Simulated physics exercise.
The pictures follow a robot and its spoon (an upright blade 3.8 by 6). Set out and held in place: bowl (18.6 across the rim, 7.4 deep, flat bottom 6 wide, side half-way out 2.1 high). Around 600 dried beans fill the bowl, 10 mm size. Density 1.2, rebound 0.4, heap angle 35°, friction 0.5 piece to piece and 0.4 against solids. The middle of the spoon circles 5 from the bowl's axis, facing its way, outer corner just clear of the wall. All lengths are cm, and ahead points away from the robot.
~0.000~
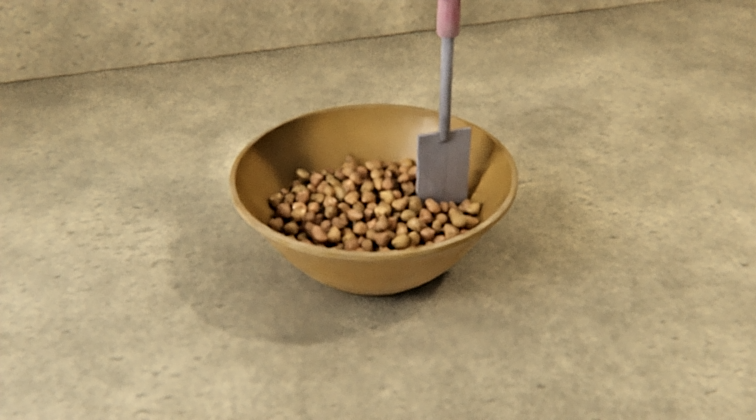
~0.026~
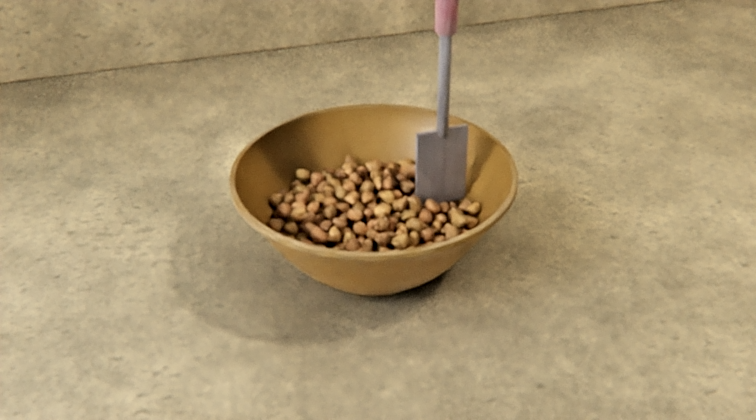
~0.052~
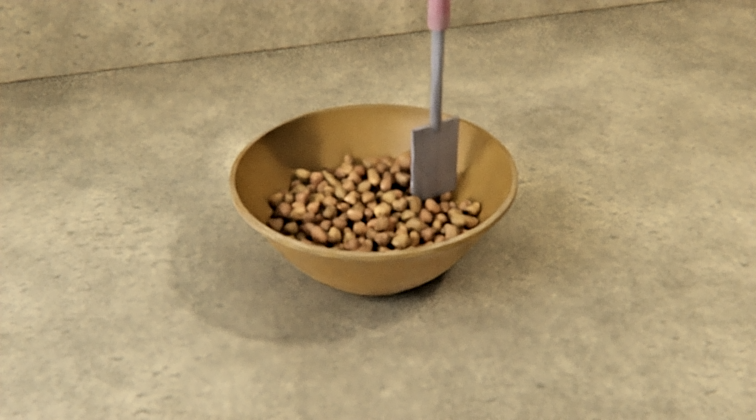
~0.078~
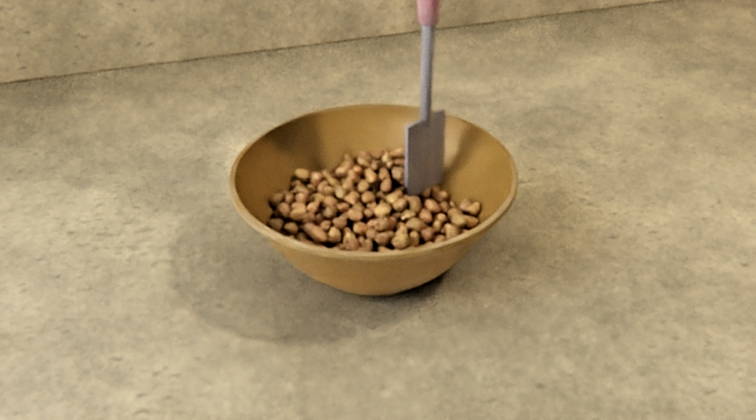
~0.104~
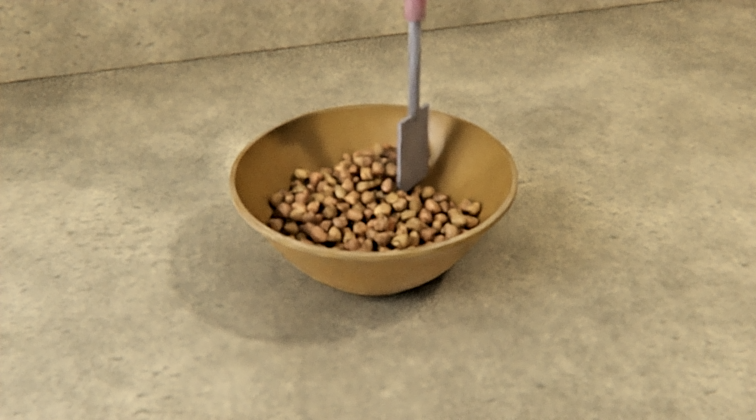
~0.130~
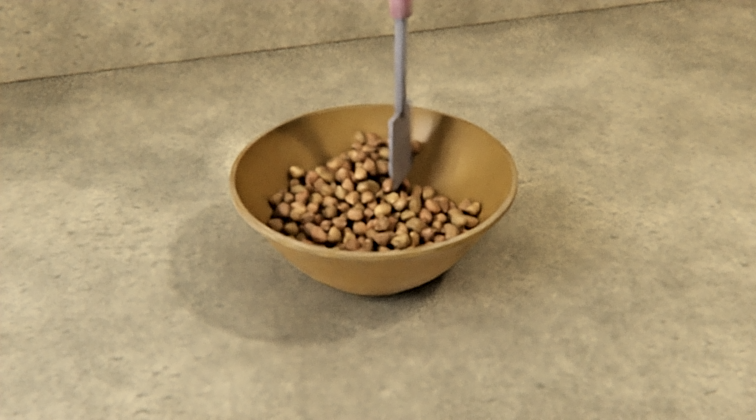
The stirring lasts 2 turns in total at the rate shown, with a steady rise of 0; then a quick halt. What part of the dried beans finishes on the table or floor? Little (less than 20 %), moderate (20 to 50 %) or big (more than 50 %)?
Answer: Little; less than 20 % of the dried beans finish on the table or floor.
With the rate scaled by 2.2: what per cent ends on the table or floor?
About 35 per cent.
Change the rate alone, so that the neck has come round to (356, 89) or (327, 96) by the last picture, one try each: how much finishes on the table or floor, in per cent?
Some 30 and 35 per cent.
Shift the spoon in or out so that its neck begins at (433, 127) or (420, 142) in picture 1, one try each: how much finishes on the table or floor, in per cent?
Some 10 and 5 per cent.
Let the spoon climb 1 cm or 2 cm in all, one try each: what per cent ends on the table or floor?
Some 5 and 5 per cent.
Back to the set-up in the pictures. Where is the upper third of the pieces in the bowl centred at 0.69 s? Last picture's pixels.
At about (453, 192).
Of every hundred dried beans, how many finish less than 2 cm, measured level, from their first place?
Roughly 40 per cent.
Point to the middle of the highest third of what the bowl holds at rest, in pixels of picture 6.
Around (404, 186).
By 0.69 s, 315° round, highest piece 9 above the table; 569 in the bowl, 18 on the table or floor, 12 in flight or on the tool.
By 1.26 s, 219° round, highest piece 9 above the table; 535 in the bowl, 58 on the table or floor, 6 in flight or on the tool.
By 1.74 s, 0° round, highest piece 8 above the table; 520 in the bowl, 78 on the table or floor, 1 in flight or on the tool.
By 2.44 s, 0° round, highest piece 8 above the table; 520 in the bowl, 79 on the table or floor.
Final count, 520 in the bowl, 79 on the table or floor. That is 13 % on the table or floor.
